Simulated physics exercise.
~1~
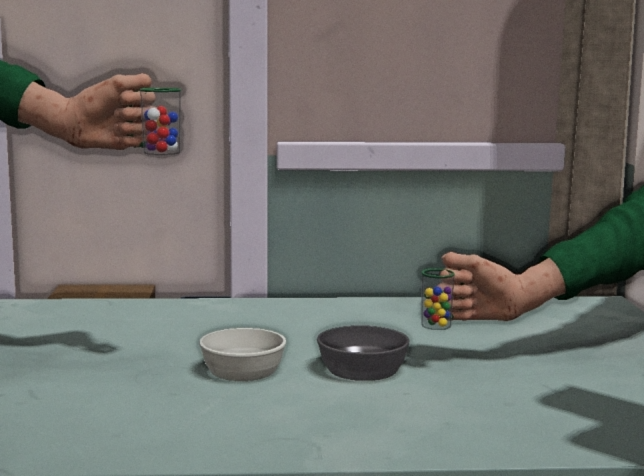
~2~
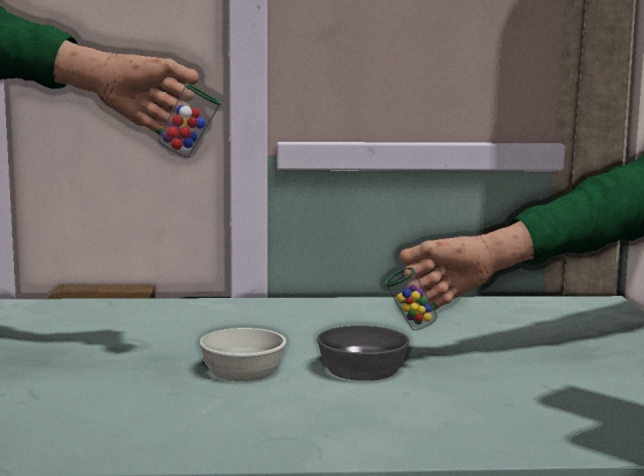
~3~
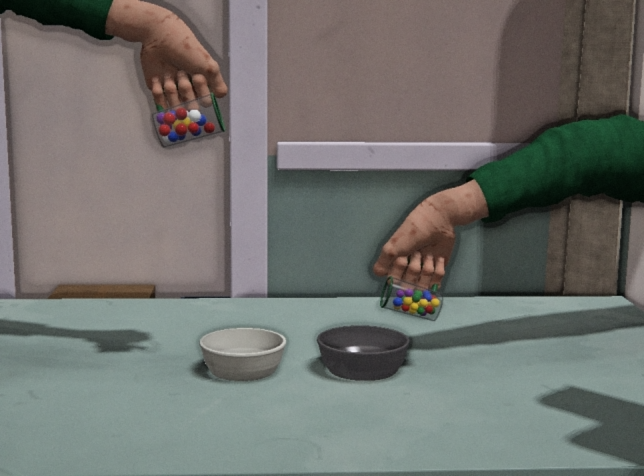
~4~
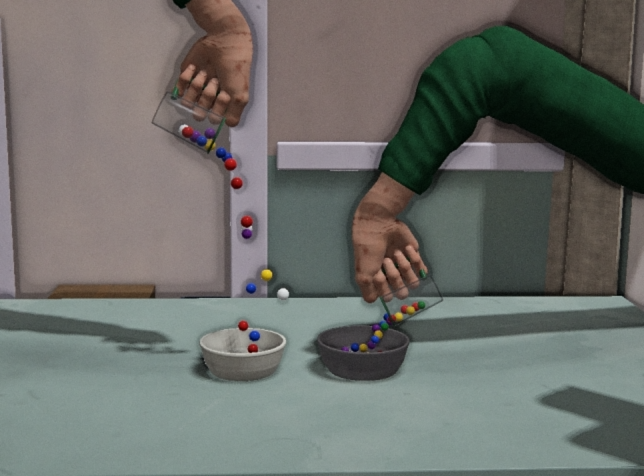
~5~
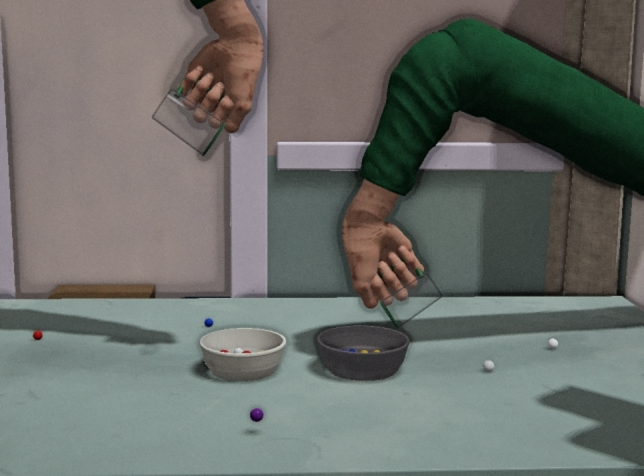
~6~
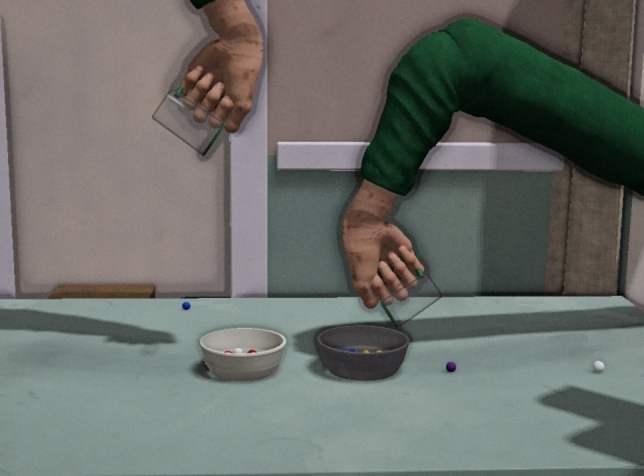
Two hands tipping cups of coloured balls over bowls, the higher left one scattering some across the table, the right losing none.
